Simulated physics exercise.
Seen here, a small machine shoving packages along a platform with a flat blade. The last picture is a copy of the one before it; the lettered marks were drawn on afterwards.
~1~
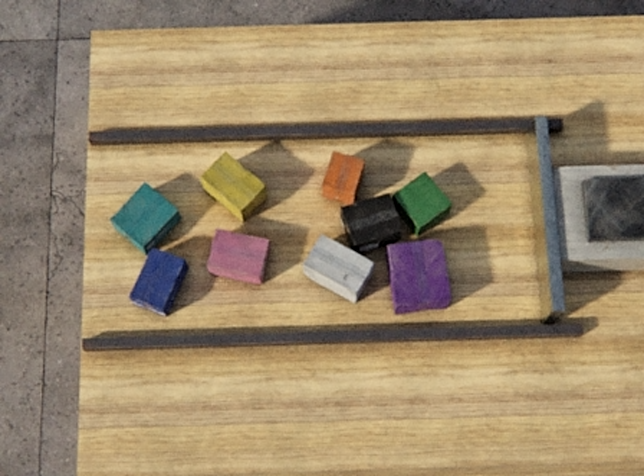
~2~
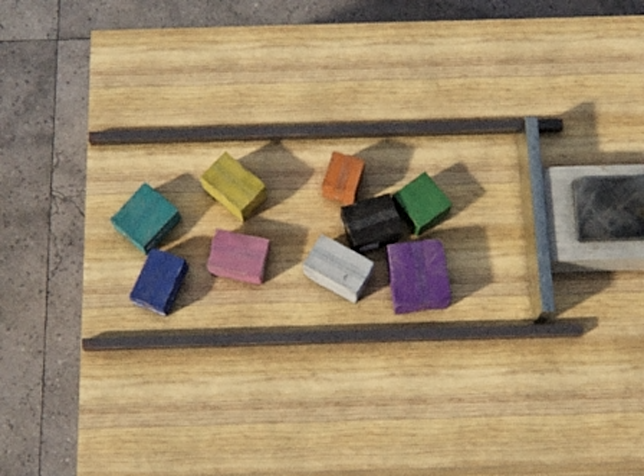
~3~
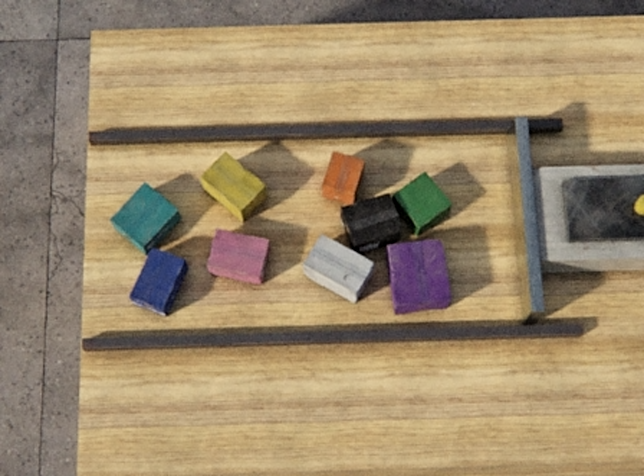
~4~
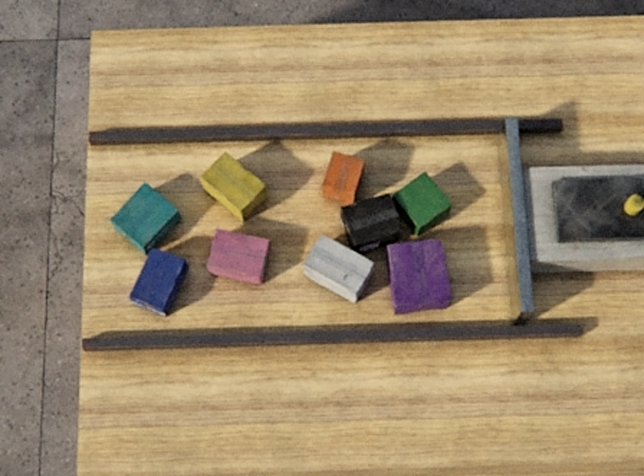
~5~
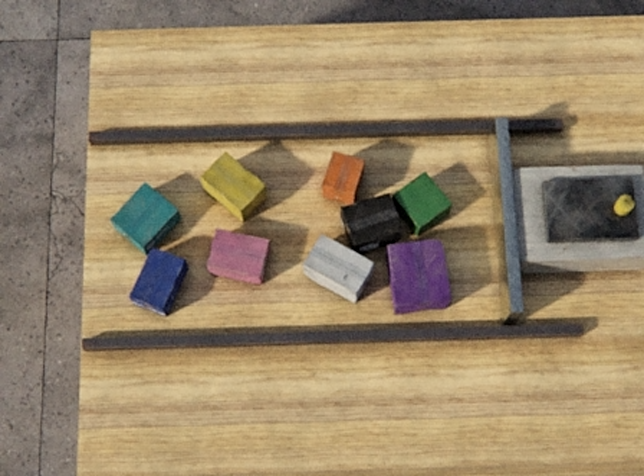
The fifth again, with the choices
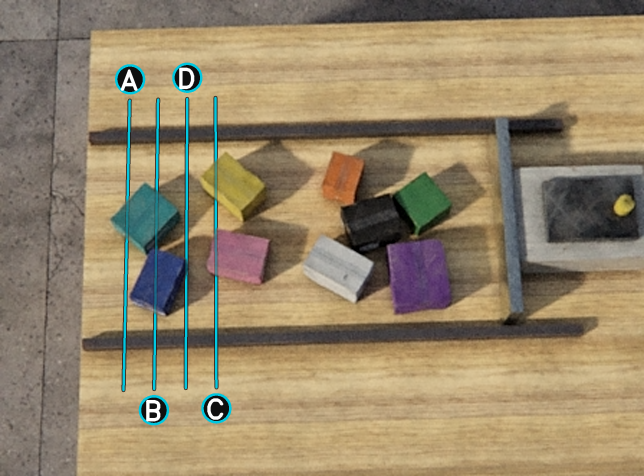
A small machine with a flat blade sliding slowly left between two dark rails, nearing scattered coloured blocks that stay still.
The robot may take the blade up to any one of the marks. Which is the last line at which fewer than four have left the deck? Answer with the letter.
As far as mark D.
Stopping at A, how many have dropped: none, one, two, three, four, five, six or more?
In all, six or more.
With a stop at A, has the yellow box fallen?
Yes.
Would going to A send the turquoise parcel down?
Yes.
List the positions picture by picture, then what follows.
Turquoise parcel (146, 219); black parcel (371, 225); green crate (421, 204), in the first frame.
Robot (614, 209); purple box (418, 277), in the second frame.
Robot (604, 209); yellow box (234, 187), in the third frame.
Robot (593, 210); white parcel (339, 269), in the fourth frame.
Robot (583, 210); turquoise parcel (146, 219); black parcel (371, 225); green crate (421, 204), in the fifth frame.
On the marked copy, A at (127, 240); B at (156, 239); C at (216, 237); D at (187, 238).
Following D. Soon after the start, robot (467, 213); orange box (323, 177); purple box (359, 278).
Later, robot (350, 217); turquoise parcel (123, 209); blue box (131, 296).
In the end, robot (261, 219); blue box over the edge; turquoise parcel over the edge; three fallen.
As for the rest, A drops seven; B drops five; C is within the limit but short.
